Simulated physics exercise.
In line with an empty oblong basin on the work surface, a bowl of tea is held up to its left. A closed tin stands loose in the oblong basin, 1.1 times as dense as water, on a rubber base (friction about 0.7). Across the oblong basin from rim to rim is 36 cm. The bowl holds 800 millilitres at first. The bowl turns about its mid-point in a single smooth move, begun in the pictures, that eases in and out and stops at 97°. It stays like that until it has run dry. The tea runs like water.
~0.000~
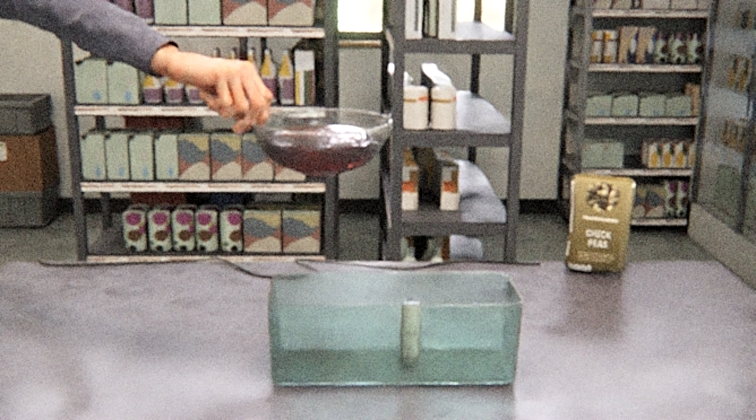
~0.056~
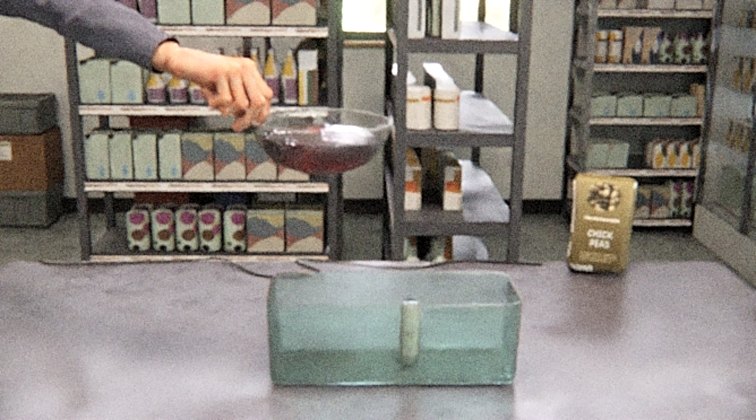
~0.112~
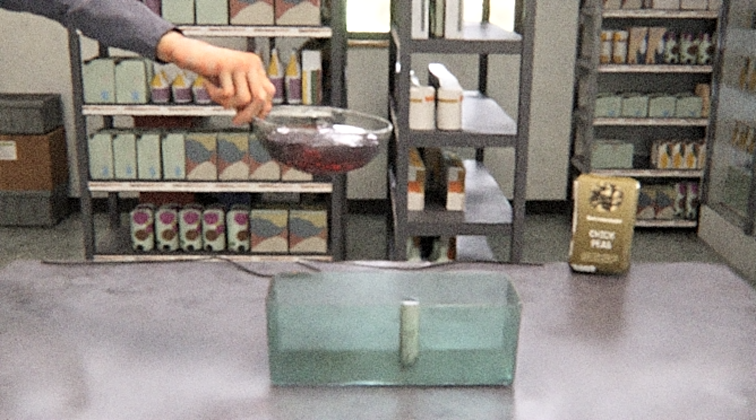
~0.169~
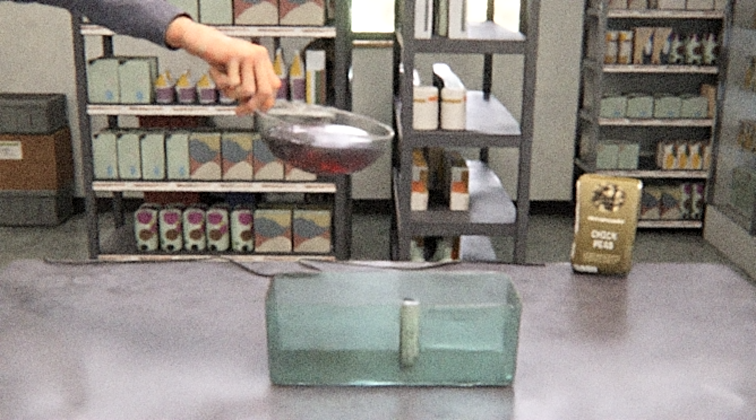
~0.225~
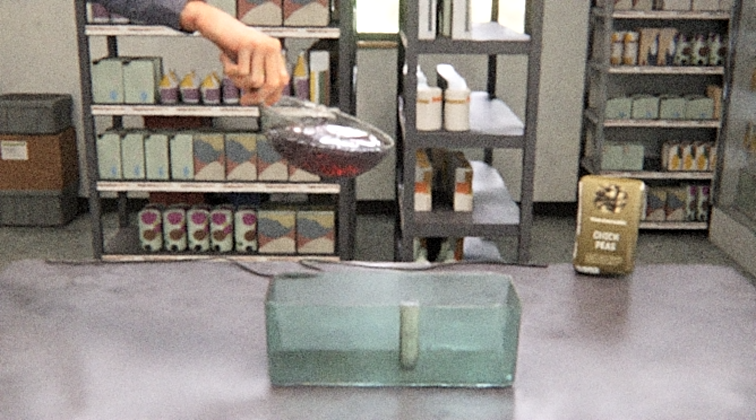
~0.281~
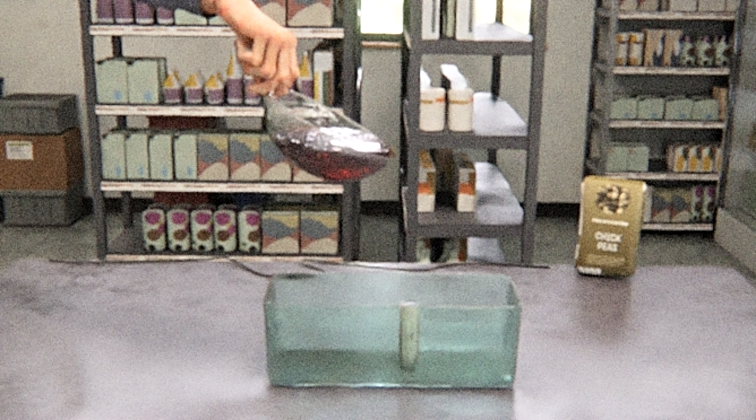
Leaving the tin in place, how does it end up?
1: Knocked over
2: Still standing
(2) Still standing.
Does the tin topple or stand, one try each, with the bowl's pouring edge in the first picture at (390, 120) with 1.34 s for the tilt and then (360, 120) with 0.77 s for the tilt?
In the first try it remains standing; in the second it comes down.
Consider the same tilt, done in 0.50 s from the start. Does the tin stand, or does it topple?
Outcome - the tin remains standing.
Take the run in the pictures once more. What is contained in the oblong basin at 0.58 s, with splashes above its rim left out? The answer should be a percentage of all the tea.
Roughly 26 percent of it.
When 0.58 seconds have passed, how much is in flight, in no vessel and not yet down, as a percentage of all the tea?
Around 62 in a hundred.
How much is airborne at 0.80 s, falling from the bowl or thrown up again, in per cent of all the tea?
Close to 8 in every hundred parts.
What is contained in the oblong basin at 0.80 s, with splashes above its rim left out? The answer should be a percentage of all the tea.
Reading: Approx. 88 %.
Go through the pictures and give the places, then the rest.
It leans 0°; its right rim is at (391, 122); the tea meets the walls at (259, 136) and (384, 136); the oblong basin's rim runs from (271, 290) to (515, 289); the tin's top is at (411, 305), in the first frame.
It leans 1°; its right rim is at (391, 123); the tea meets the walls at (259, 134) and (383, 137), in the second frame.
It leans 5°; its right rim is at (391, 127); the tea meets the walls at (259, 132) and (384, 139), in the third frame.
It leans 11°; its right rim is at (392, 134); the tea meets the walls at (262, 129) and (385, 141), in the fourth frame.
It leans 19°; its right rim is at (393, 145); the tea meets the walls at (266, 129) and (389, 144), in the fifth frame.
It leans 29°; its right rim is at (391, 157); the tea meets the walls at (272, 131) and (385, 149); 3 per cent is over the edge, in the sixth frame.
Then, 0.58 s in, the tilt is 83° and 11 per cent is still to pour; the tin stands where it began.
Then, 0.80 s in, the tilt is 97° and 0 per cent is still to pour; the tin stands where it began.
Then, 1.02 s in, the tilt is 97° and 0 per cent is still to pour; the tin stands where it began.
Then, 1.27 s in, the tilt is 97° and 0 per cent is still to pour; the tin stands where it began.
Finally, the tin stands where it began.
